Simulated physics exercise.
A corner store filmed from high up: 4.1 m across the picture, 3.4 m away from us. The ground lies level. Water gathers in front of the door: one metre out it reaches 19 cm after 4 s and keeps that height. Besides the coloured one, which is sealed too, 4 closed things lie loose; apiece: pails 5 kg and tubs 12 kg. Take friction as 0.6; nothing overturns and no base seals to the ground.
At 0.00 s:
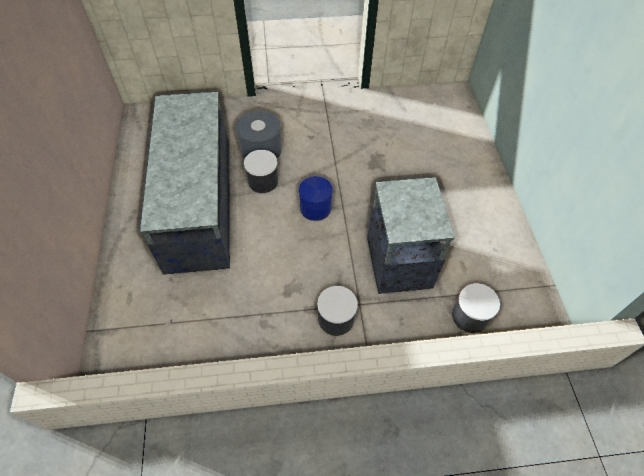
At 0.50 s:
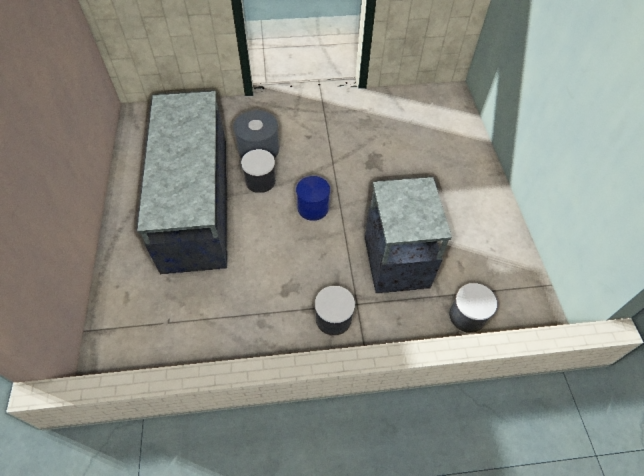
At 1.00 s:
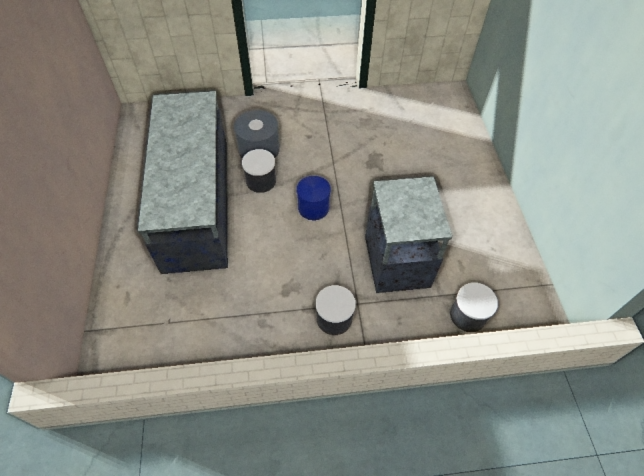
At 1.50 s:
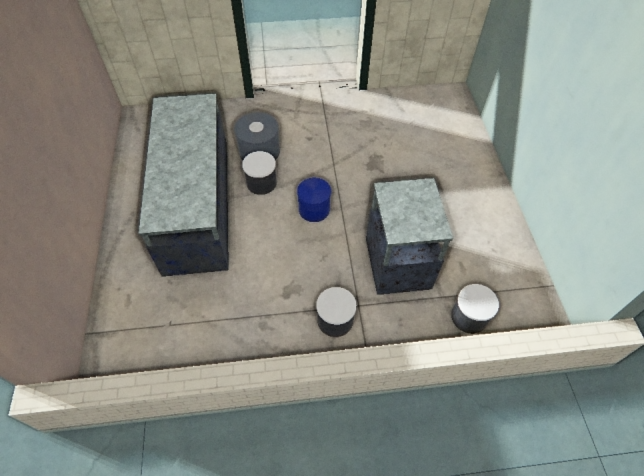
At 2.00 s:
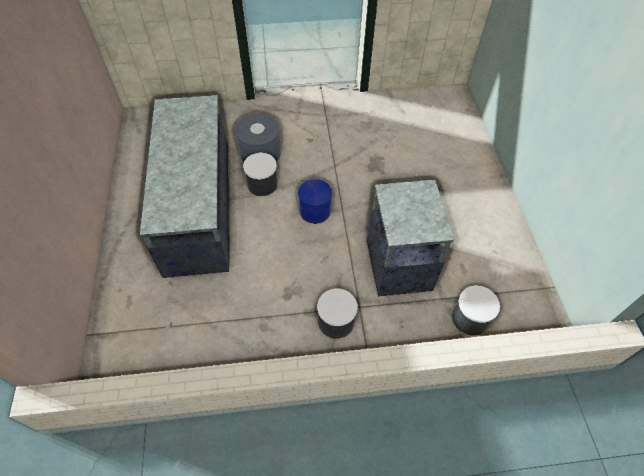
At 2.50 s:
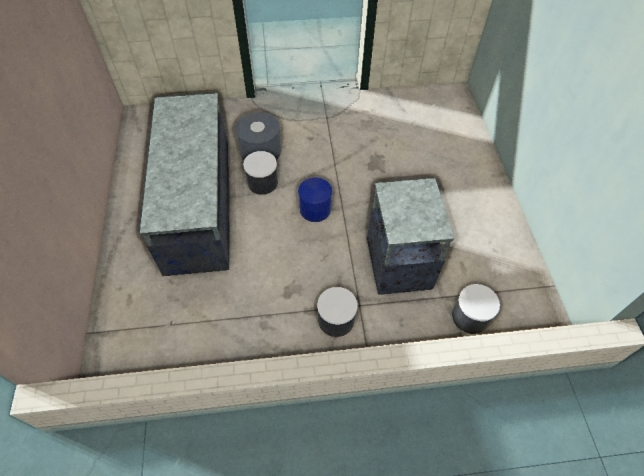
A little water gathers by the doorway while the blue pail and other containers stay still.
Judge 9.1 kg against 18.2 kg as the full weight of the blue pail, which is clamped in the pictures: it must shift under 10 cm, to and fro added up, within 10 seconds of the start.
For it, only the higher weight holds it.
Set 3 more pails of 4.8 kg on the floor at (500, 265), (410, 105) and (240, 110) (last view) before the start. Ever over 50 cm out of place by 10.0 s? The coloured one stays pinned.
In turn: Over, less, short of it.
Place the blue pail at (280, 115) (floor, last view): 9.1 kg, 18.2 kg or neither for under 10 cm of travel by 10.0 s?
Only the larger holds.
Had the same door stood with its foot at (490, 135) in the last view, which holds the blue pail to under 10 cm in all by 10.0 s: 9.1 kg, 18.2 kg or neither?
In that case the lower weight is enough.
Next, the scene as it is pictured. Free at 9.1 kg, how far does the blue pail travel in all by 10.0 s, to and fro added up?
Some 40 cm in all.
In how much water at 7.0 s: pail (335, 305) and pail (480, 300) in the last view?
Roughly 5 and 5 cm.
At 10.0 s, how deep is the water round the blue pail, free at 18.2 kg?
Roughly 13 cm.
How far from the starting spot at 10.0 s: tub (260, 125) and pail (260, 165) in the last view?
In that order: 250 cm, 200 cm.
After 3.5 s the blue pail would be 0 cm from its start with 9.1 kg and 0 cm from its start with 18.2 kg; 1 cm of water round it then.
After 4.5 s the blue pail would be 0 cm from its start with 9.1 kg and 0 cm from its start with 18.2 kg; 5 cm of water round it then.
After 7.0 s the blue pail would be 29 cm from its start with 9.1 kg and 0 cm from its start with 18.2 kg; 6 cm of water round it then.
After 10.0 s the blue pail would be 33 cm from its start with 9.1 kg and 0 cm from its start with 18.2 kg; 13 cm of water round it then.
